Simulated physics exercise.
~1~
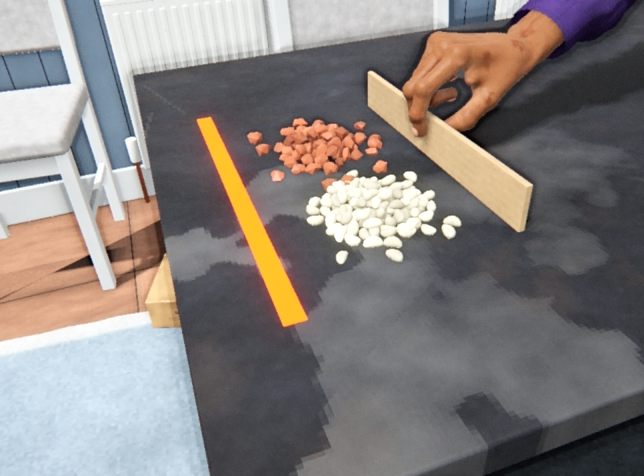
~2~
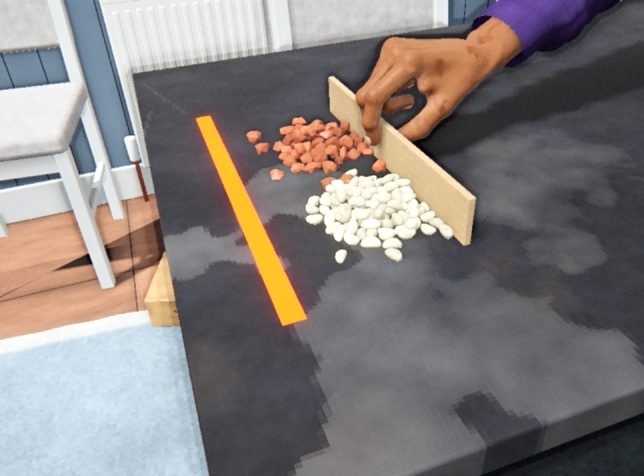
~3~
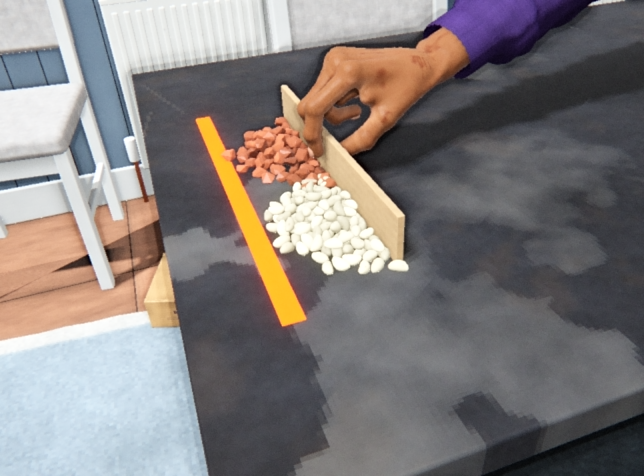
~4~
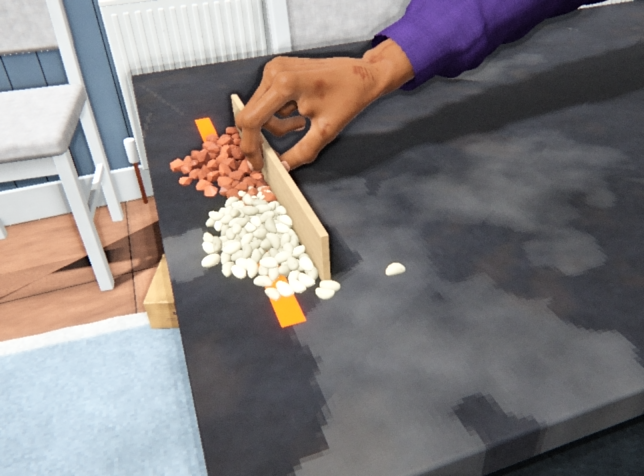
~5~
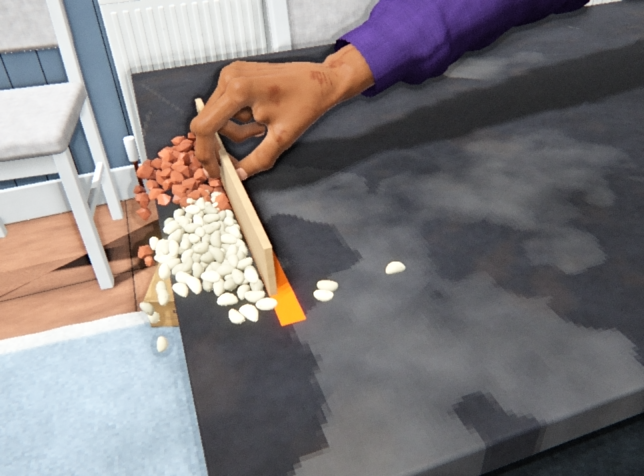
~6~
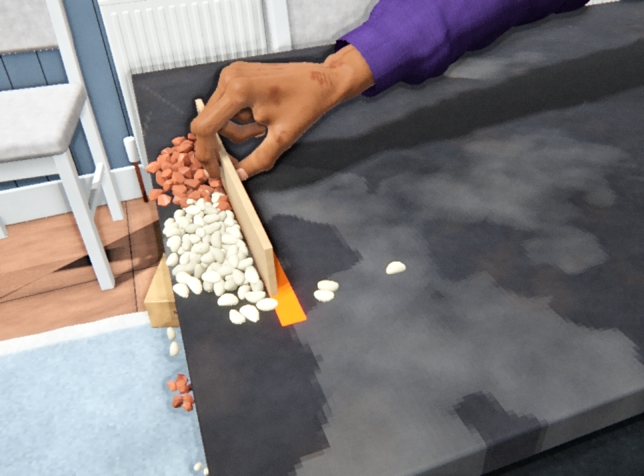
Hand in purple sleeve sliding an upright wooden board left, pushing red and white pieces over orange tape, a few falling off the table.
